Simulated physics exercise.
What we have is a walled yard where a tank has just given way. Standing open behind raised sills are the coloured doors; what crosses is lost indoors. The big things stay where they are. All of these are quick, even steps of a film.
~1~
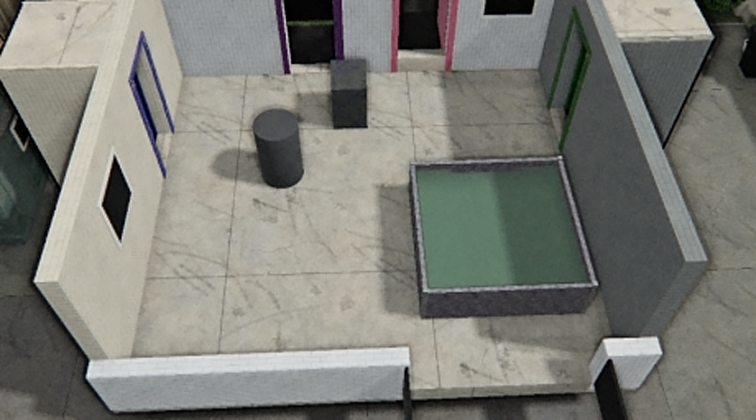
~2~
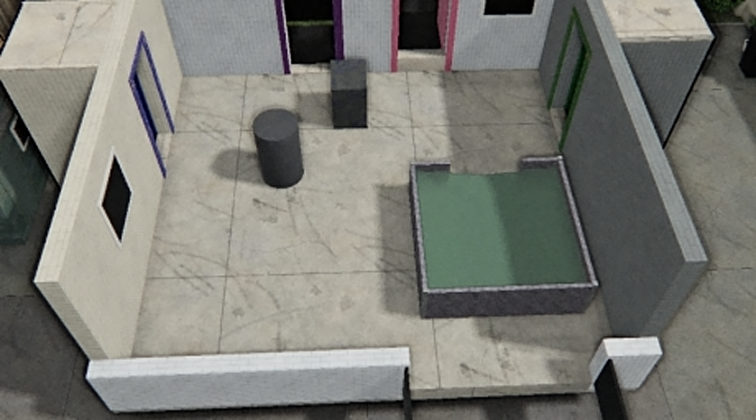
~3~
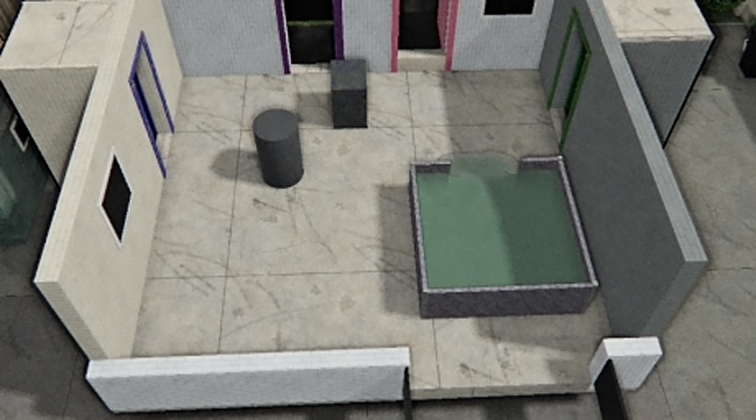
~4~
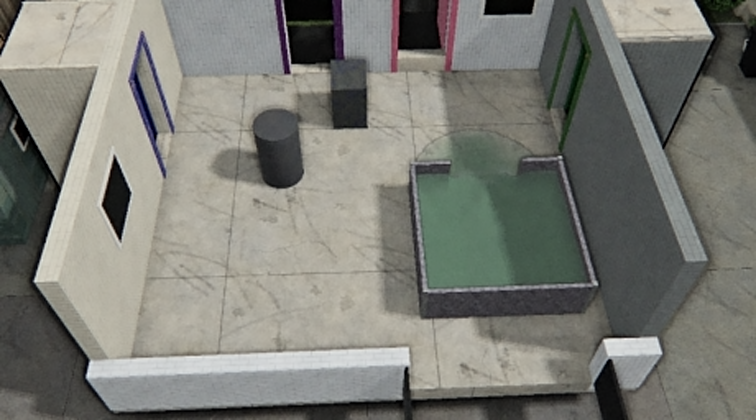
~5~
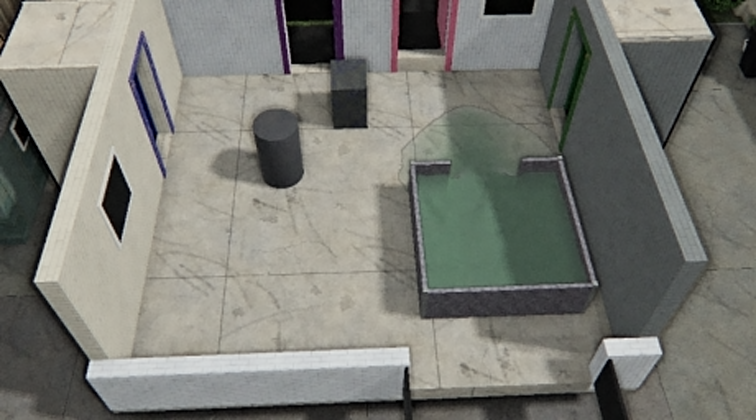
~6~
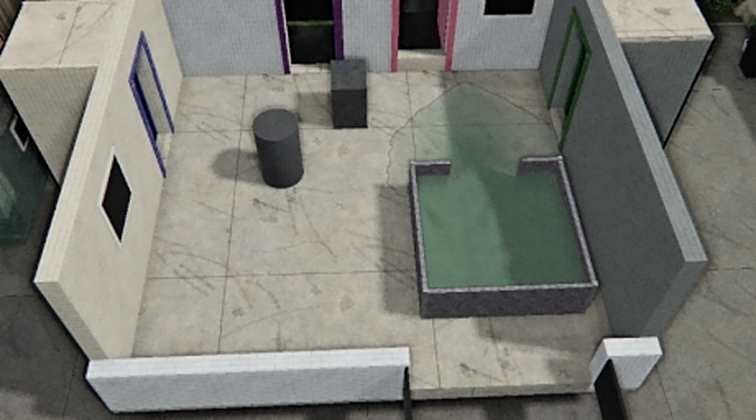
Green water sits in a square, dark-walled tank on the right of a pale, walled yard, seen from high above. A dark cylinder and block stand left of it, with a blue-edged doorway on the left wall, purple and pink ones at the back, and a green one on the right. The tank's far side opens in a gap, and a thin, greenish sheet pours out and fans backward across the floor.
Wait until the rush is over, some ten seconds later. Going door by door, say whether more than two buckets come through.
Through the blue door, more than two; through the green door, more than two; through the pink door, two or fewer; through the purple door, more than two.
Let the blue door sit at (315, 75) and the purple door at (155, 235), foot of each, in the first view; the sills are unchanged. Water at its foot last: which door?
Result: The door marked purple.
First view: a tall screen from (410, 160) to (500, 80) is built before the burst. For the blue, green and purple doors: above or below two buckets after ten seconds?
Note: Blue door never reaches it; green door crosses the line; purple door never reaches it.
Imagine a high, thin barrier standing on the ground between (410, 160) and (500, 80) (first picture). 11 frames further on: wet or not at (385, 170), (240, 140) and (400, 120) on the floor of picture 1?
Results in order: Swamped / bone-dry / bone-dry.
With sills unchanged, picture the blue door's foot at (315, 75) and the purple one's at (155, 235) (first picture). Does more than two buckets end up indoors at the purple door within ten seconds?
Purple: Falls short.
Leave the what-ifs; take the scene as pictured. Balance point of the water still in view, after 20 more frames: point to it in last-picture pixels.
Centre of the water: Near (464, 178).
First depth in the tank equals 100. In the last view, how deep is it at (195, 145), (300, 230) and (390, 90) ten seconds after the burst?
Respectively 6, 6 and 16 per cent.
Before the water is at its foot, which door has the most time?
It's the blue-painted one.
A moment on, water covers 25 % of the floor; the blue door not reached, the green door wet at the sill, nothing in, the pink door wet at the sill, nothing in, the purple door not reached.
Next, water covers 30 % of the floor; the blue door not reached, the green door over two buckets in, the pink door wet at the sill, nothing in, the purple door wet at the sill, nothing in.
Then, water covers 40 % of the floor; the blue door not reached, the green door over two buckets in, the pink door wet at the sill, nothing in, the purple door under two buckets in.
Later, water covers 70 % of the floor; the blue door under two buckets in, the green door far over two buckets in, the pink door wet at the sill, nothing in, the purple door over two buckets in.
In the end, water covers 100 % of the floor; the blue door over two buckets in, the green door far over two buckets in, the pink door wet at the sill, nothing in, the purple door far over two buckets in.
